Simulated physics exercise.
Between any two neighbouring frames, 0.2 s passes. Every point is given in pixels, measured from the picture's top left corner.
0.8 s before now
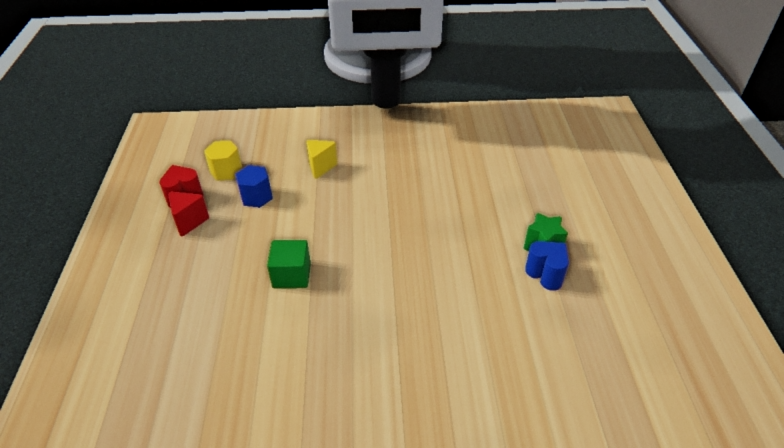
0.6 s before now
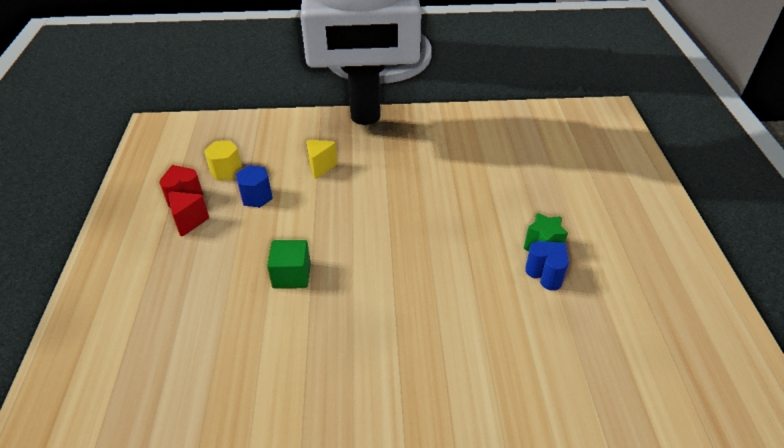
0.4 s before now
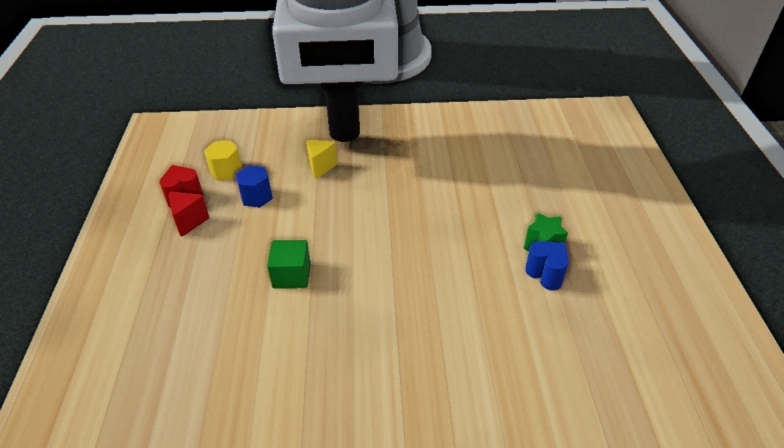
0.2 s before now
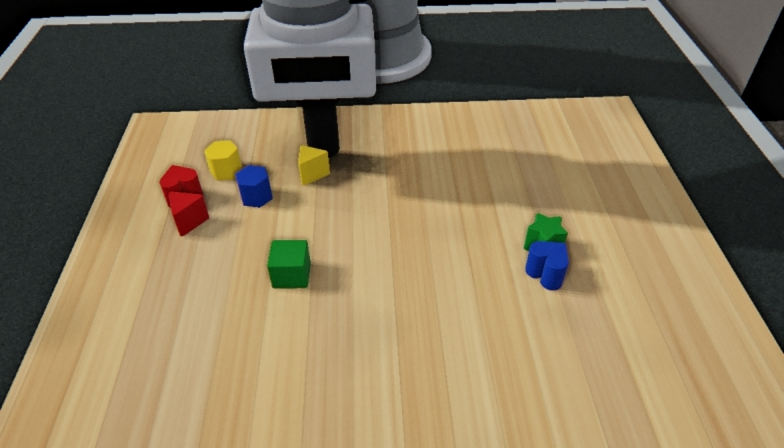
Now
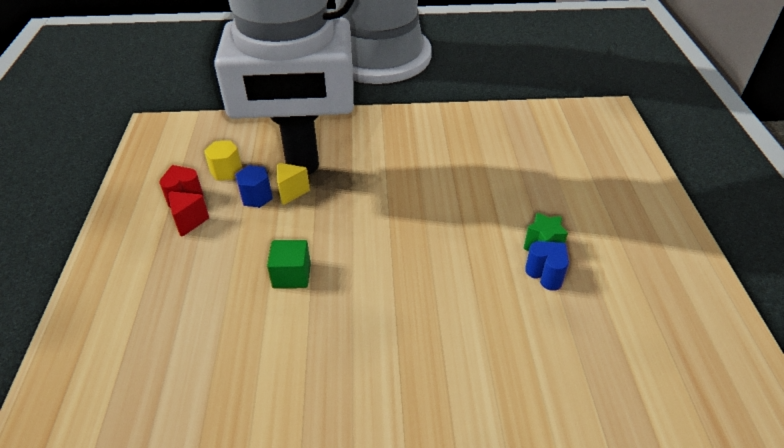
A gray robot arm with a black rod moves left and toward the viewer from the far edge of a light wooden table, seen from above by a still camera. On the left sit red, yellow and blue blocks with a green cube in front, and a green star touches a blue block at right. The rod meets the yellow triangular block and pushes it forward and left, beside the blue six-sided block.
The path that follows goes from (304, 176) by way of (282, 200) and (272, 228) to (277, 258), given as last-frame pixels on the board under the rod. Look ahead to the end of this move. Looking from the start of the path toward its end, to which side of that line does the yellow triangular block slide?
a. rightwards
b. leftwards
Choice a: Rightwards.
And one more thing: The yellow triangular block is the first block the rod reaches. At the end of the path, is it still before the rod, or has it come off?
Slid off.
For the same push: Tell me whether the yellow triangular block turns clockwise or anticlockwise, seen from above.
From above, the yellow triangular block will be seen to turn clockwise.
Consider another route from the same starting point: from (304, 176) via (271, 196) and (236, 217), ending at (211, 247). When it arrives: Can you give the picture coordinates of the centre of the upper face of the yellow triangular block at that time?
Around pixel (261, 201).
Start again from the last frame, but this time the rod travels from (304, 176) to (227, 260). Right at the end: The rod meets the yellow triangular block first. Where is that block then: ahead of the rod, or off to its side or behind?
At the end of the path, the rod is still pushing the yellow triangular block ahead of it.
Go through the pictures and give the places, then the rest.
The first picture shows rod's lower end (386, 101); yellow six-sided block (221, 149); blue six-sided block (252, 175); green four-sided block (287, 252); yellow triangular block (318, 146).
The second picture shows rod (366, 117); blocks still.
The third picture shows rod (345, 133); blocks still.
The fourth picture shows rod (324, 150); yellow triangular block (310, 153).
The fifth picture shows rod (303, 166); yellow six-sided block (221, 149); blue six-sided block (252, 175); green four-sided block (287, 252); yellow triangular block (288, 171).
What follows on the original path. One third of the way, rod (280, 189); blue six-sided block (245, 178), turned 30° clockwise; yellow triangular block (264, 196), turned 15° clockwise.
Two thirds of the way, rod (270, 218); blue six-sided block (244, 178), turned 35° clockwise; yellow triangular block (249, 225), turned 20° clockwise.
At the end, rod (275, 248); yellow six-sided block still; blue six-sided block (244, 178), turned 35° clockwise; green four-sided block (294, 261); yellow triangular block (240, 243), turned 50° clockwise.
